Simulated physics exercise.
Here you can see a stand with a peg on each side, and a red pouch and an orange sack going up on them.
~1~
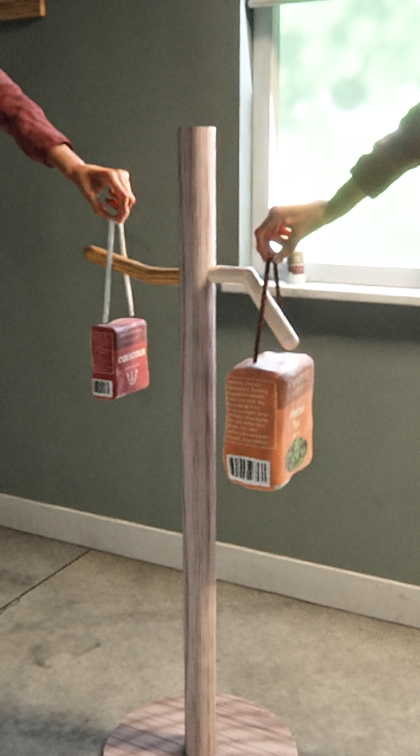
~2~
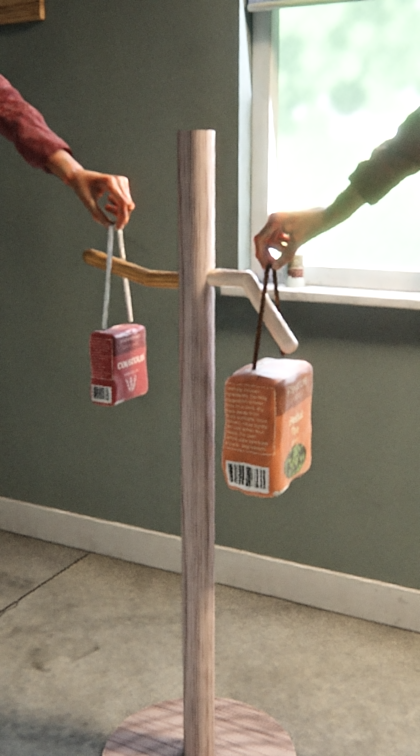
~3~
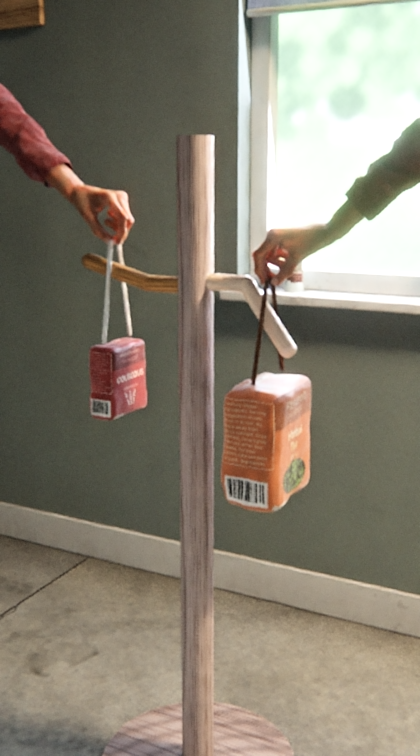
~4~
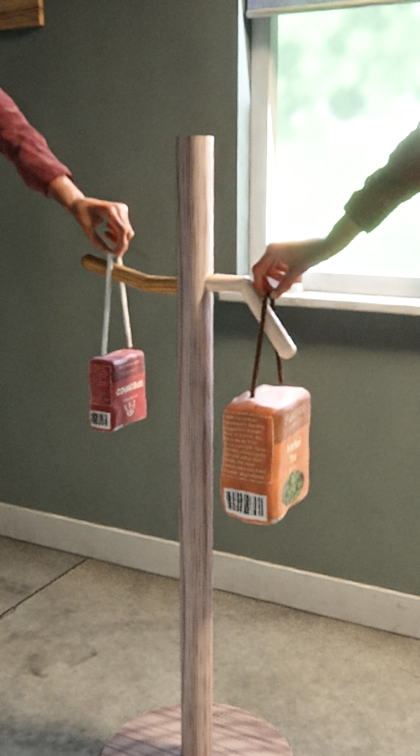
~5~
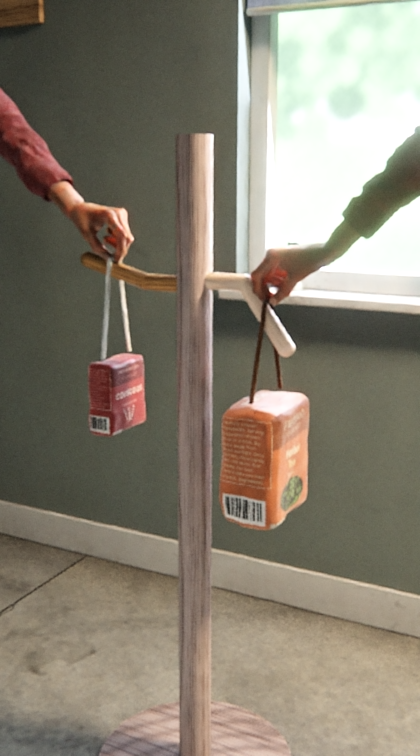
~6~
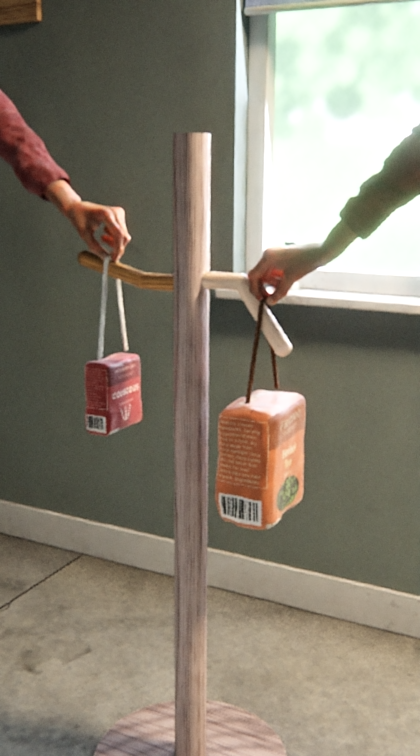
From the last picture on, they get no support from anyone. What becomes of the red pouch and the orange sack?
The red pouch stays up, the orange sack falls.
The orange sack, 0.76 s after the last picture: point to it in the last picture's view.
Near (202, 726) at that moment.
Then, 0.26 s after the last picture, red pouch hanging near (114, 395); orange sack falling near (259, 556).
Then, 0.50 s after the last picture, red pouch hanging near (115, 396); orange sack on the floor near (227, 729).
Then, 0.76 s after the last picture, red pouch hanging near (115, 396); orange sack on the floor near (202, 726).
At rest, red pouch hanging near (115, 396); orange sack on the floor near (195, 728). The red pouch stays hanging and the orange sack drops to the floor.
